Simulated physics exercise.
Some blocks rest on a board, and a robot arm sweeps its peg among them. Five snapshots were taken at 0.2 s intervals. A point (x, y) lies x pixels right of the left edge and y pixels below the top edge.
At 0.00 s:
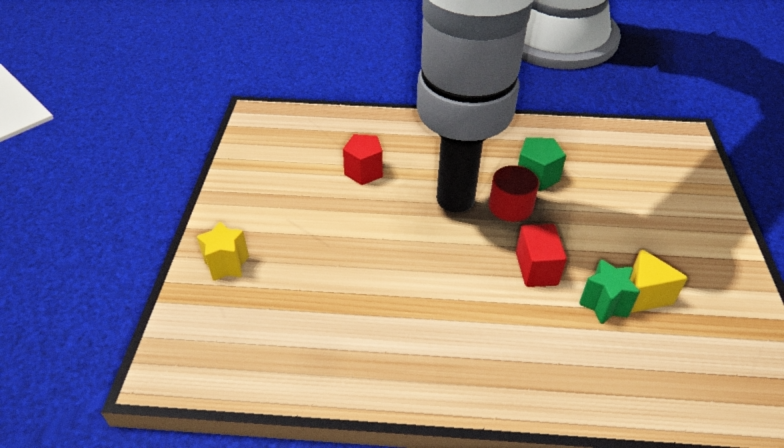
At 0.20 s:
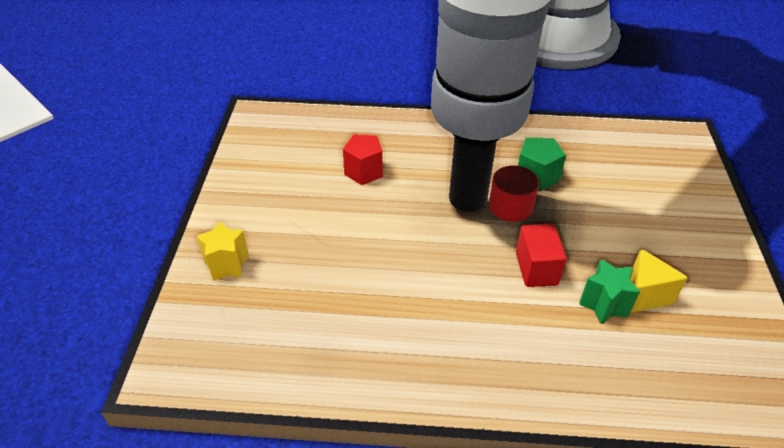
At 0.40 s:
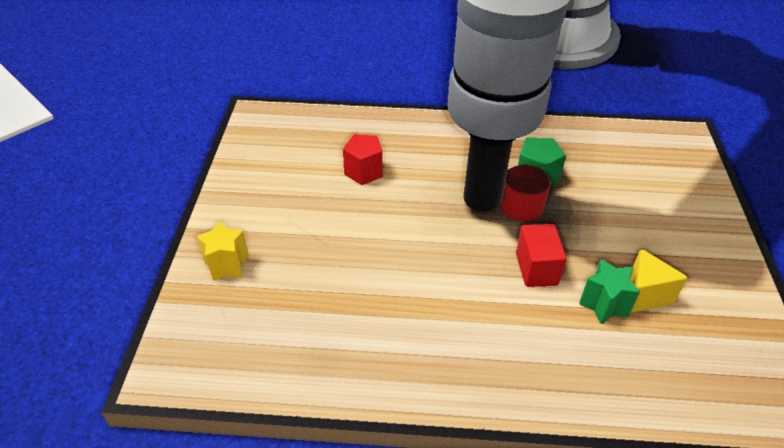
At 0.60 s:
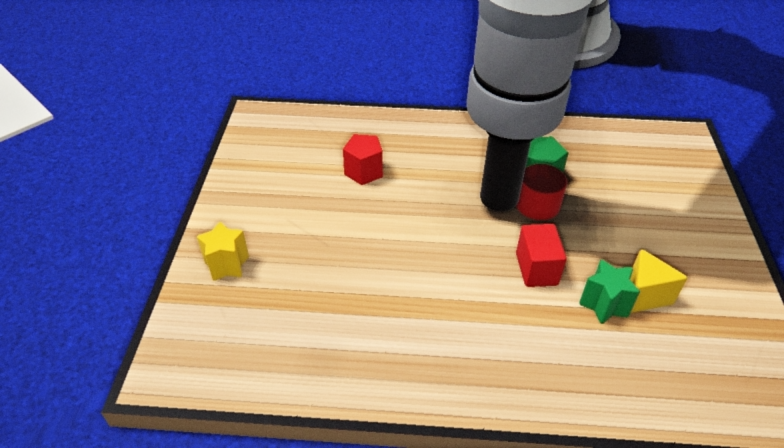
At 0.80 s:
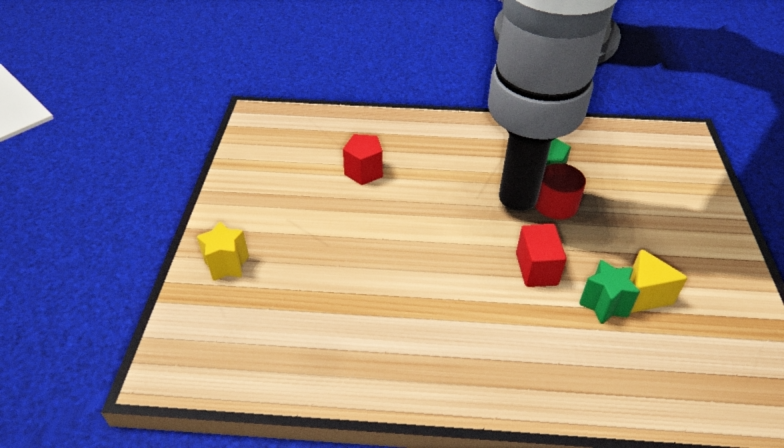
On a wooden board, a robot arm's black peg pushes a red cylinder right.
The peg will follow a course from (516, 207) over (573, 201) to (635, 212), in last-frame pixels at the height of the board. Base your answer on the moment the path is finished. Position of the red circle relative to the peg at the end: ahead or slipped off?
At that point it is up front.
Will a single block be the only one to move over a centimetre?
Yes, I think so.
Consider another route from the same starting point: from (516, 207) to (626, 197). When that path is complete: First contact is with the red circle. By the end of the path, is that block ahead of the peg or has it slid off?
As far as I can tell, the red circle is still leading the way in front of the peg.
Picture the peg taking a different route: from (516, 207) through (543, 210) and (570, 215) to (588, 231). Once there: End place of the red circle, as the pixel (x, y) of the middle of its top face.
Just about (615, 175).
The first path, step by step. One third of the way, peg at (557, 193); red circle at (605, 174).
Two thirds of the way, peg at (598, 197); red circle at (645, 175).
At the end, peg at (638, 204); green five-sided block in place; red circle at (681, 174).
